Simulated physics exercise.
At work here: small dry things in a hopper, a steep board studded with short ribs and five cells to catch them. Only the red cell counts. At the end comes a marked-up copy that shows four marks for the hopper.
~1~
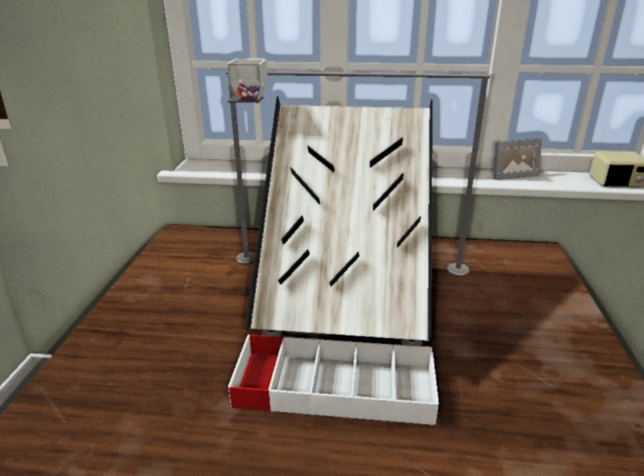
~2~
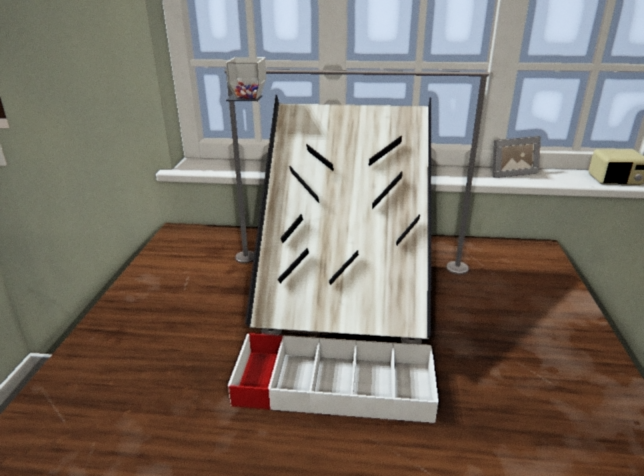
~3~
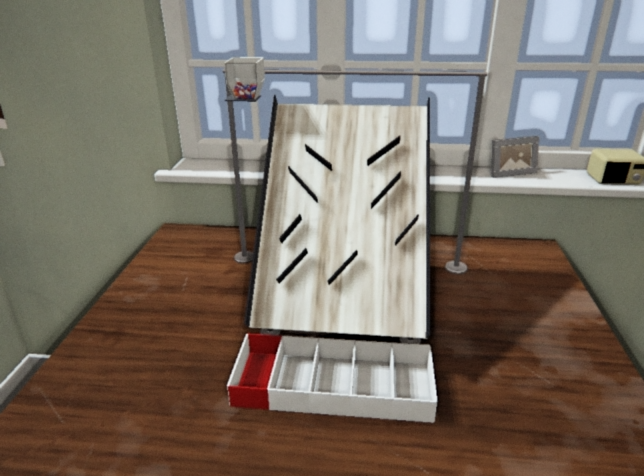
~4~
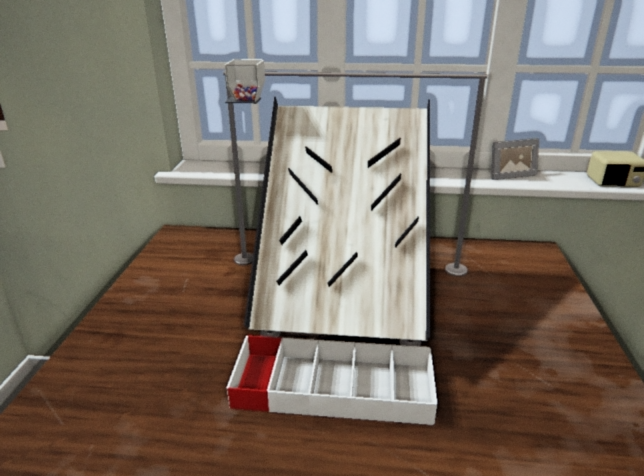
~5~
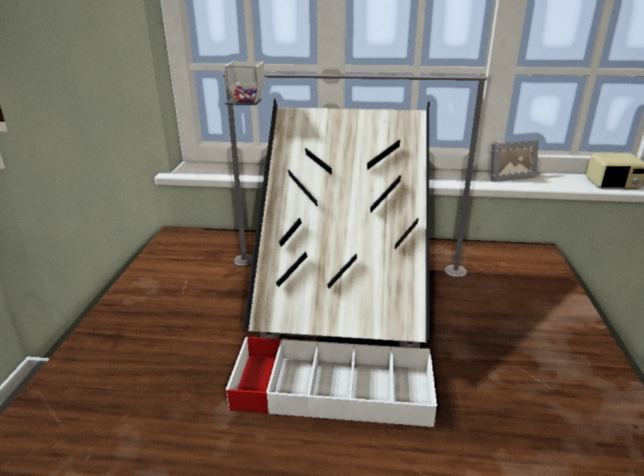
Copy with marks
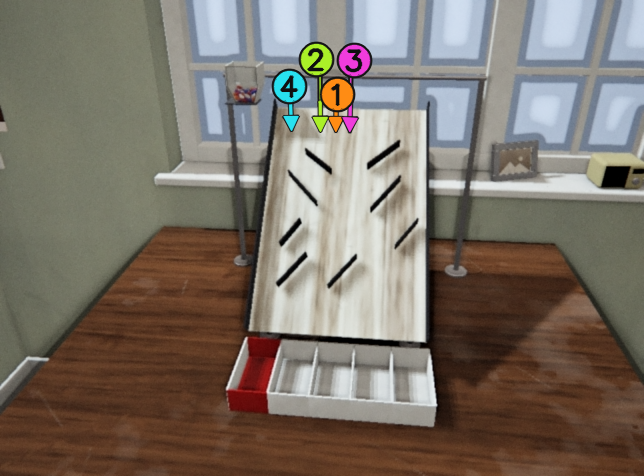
A steep ribbed board stands still above a tray with one red cell at left.
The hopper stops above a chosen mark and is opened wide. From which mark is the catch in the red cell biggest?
It is 4.
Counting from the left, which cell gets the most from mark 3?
It is the second one.
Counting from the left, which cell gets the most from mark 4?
The first.
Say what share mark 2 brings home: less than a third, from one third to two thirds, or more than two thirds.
Less than a third.
On the marked copy, mark 1 meets the board at (335, 126); mark 2 meets the board at (320, 126); mark 3 meets the board at (349, 126); mark 4 meets the board at (291, 125).
With 1, roughly a quarter in the red cell, the larger part in other cells, just a few outside the box.
With 2, roughly a quarter in the red cell, roughly two thirds in other cells, about a tenth outside the box.
With 3, roughly a third in the red cell, roughly two thirds in other cells.
With 4, roughly half in the red cell, roughly a third in other cells, about a tenth outside the box.
